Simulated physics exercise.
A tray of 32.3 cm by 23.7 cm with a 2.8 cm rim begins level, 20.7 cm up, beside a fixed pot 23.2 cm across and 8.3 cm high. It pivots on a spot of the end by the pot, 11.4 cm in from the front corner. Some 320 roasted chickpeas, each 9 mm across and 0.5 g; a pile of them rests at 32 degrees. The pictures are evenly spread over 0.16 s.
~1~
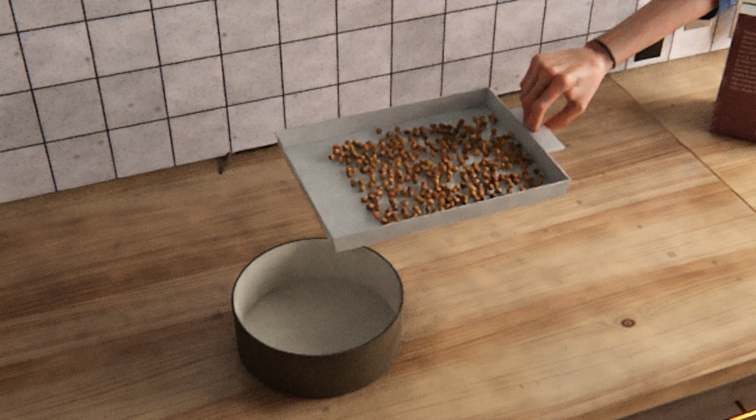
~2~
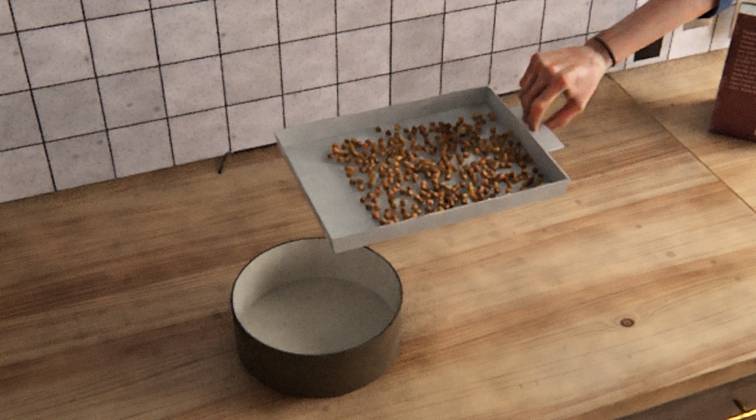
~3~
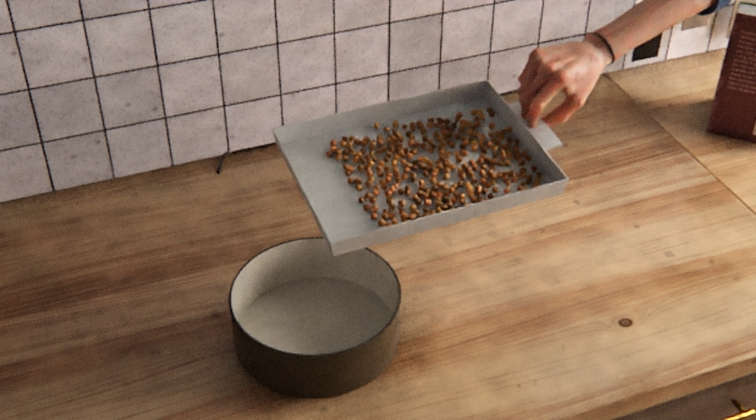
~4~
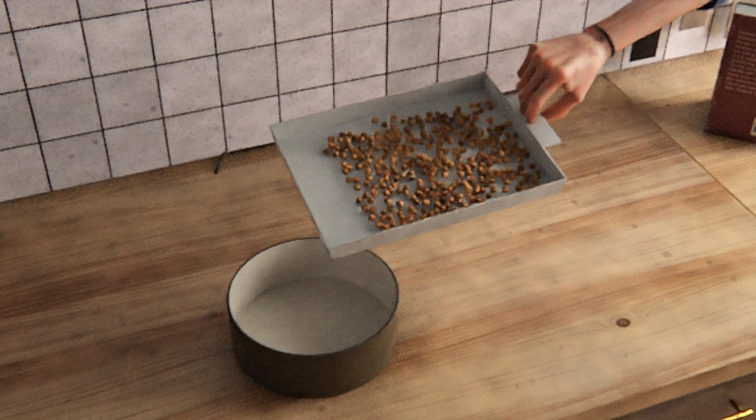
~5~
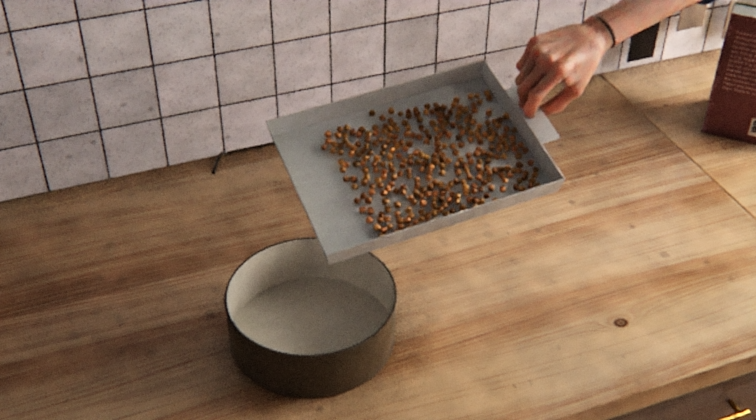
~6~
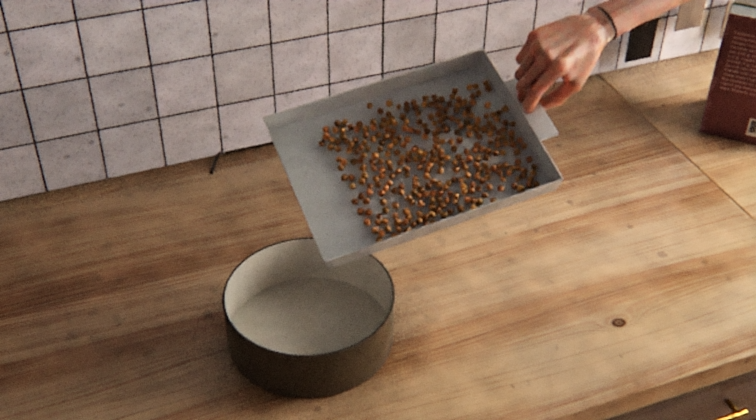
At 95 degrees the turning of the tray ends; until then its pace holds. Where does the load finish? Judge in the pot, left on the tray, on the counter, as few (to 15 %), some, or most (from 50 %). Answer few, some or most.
In the pot: Most; left on the tray: Few; on the counter: Some.
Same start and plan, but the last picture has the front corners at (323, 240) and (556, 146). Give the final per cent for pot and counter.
Pot 85, counter 15.
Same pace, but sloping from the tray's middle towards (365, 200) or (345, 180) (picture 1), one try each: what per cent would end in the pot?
Some 85 and 30 per cent.
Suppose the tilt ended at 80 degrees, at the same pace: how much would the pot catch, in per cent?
In that case some 45 per cent.
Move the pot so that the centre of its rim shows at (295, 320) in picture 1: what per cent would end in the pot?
Some 50 per cent.
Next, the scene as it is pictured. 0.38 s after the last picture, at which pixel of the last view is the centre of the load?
Near (409, 231).
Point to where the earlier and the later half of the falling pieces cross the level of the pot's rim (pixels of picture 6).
First near (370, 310), later near (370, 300).
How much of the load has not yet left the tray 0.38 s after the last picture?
About 100 per cent.
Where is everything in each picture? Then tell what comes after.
Tray tilt 0 degrees, front corners at (335, 235) and (566, 179); middle of the pieces at (440, 169); pot at (318, 293), in the first frame.
Tray tilt 1 degrees, front corners at (335, 236) and (566, 178); middle of the pieces at (440, 168), in the second frame.
Tray tilt 3 degrees, front corners at (333, 239) and (564, 178), lowest corner left front; middle of the pieces at (438, 167), in the third frame.
Tray tilt 7 degrees, front corners at (331, 244) and (562, 178), lowest corner left front; middle of the pieces at (436, 164), in the fourth frame.
Tray tilt 12 degrees, front corners at (329, 251) and (560, 177), lowest corner left front; middle of the pieces at (434, 161), in the fifth frame.
Tray tilt 18 degrees, front corners at (327, 257) and (559, 177), lowest corner left front; middle of the pieces at (432, 158); pot at (309, 293), in the sixth frame.
Then, 0.23 s after the last picture, tilt 57 degrees; the tray holds 100 %, the pot 0 %.
Then, 0.38 s after the last picture, tilt 83 degrees; the tray holds 100 %, the pot 0 %.
Then, 0.66 s after the last picture, tilt 95 degrees; the tray holds 20 %, the pot 45 %.
In the end, pot 65 %, tray 0 %, counter 35 %.
